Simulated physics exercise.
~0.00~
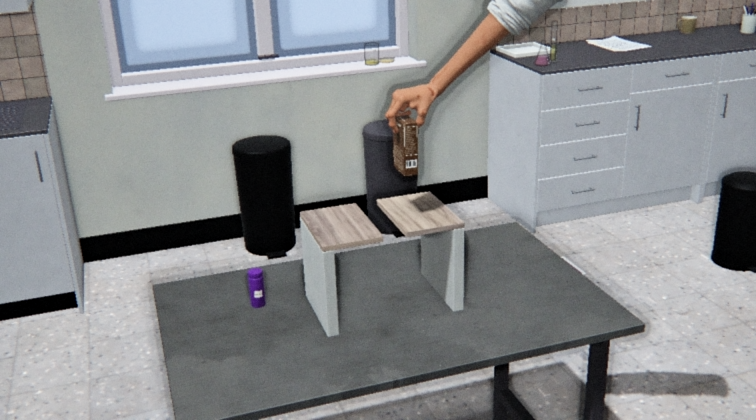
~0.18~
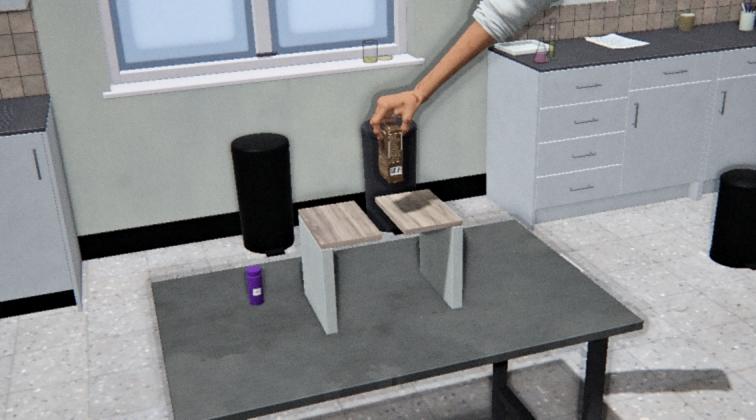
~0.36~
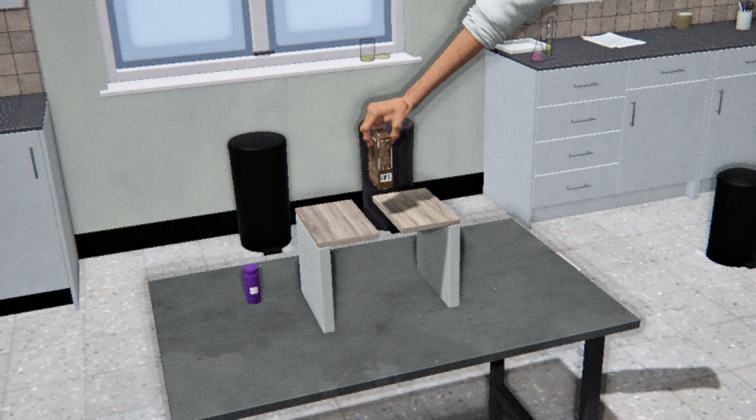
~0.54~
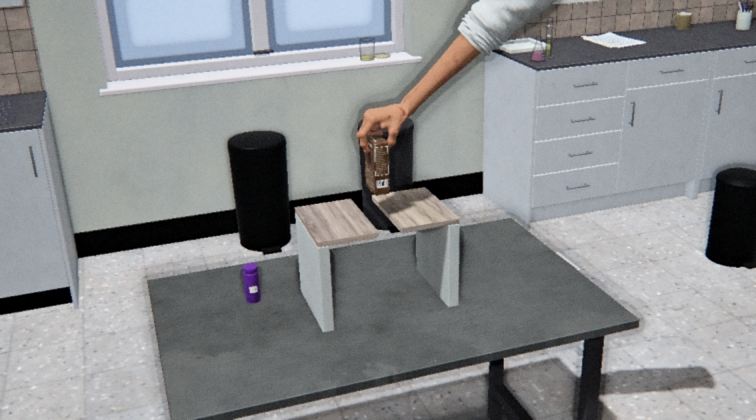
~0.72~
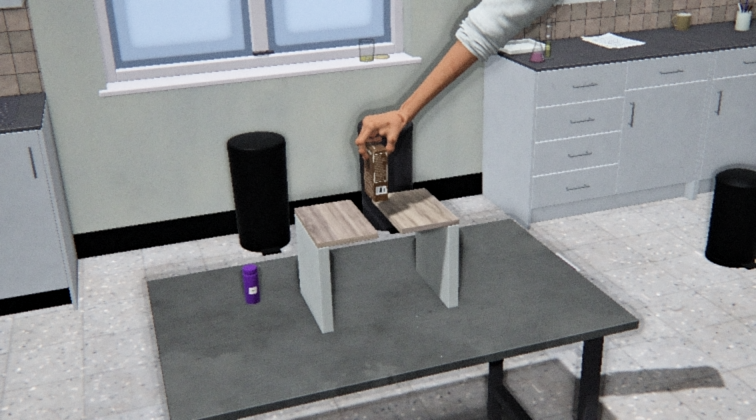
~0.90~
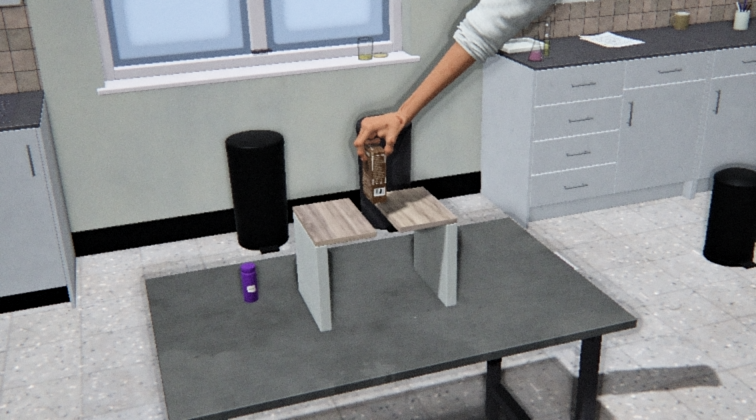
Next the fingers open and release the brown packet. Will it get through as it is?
Yes.
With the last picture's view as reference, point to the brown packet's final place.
It winds up at roughly (377, 275).
After 1.20 s, brown packet slid well along near (376, 241).
After 1.30 s, brown packet slid well along near (377, 266).
At rest (2.2 s), moved from the start, brown packet; purple shaker in place. Seen from the same camera at the end, brown packet near (377, 275). The packet reaches the table.
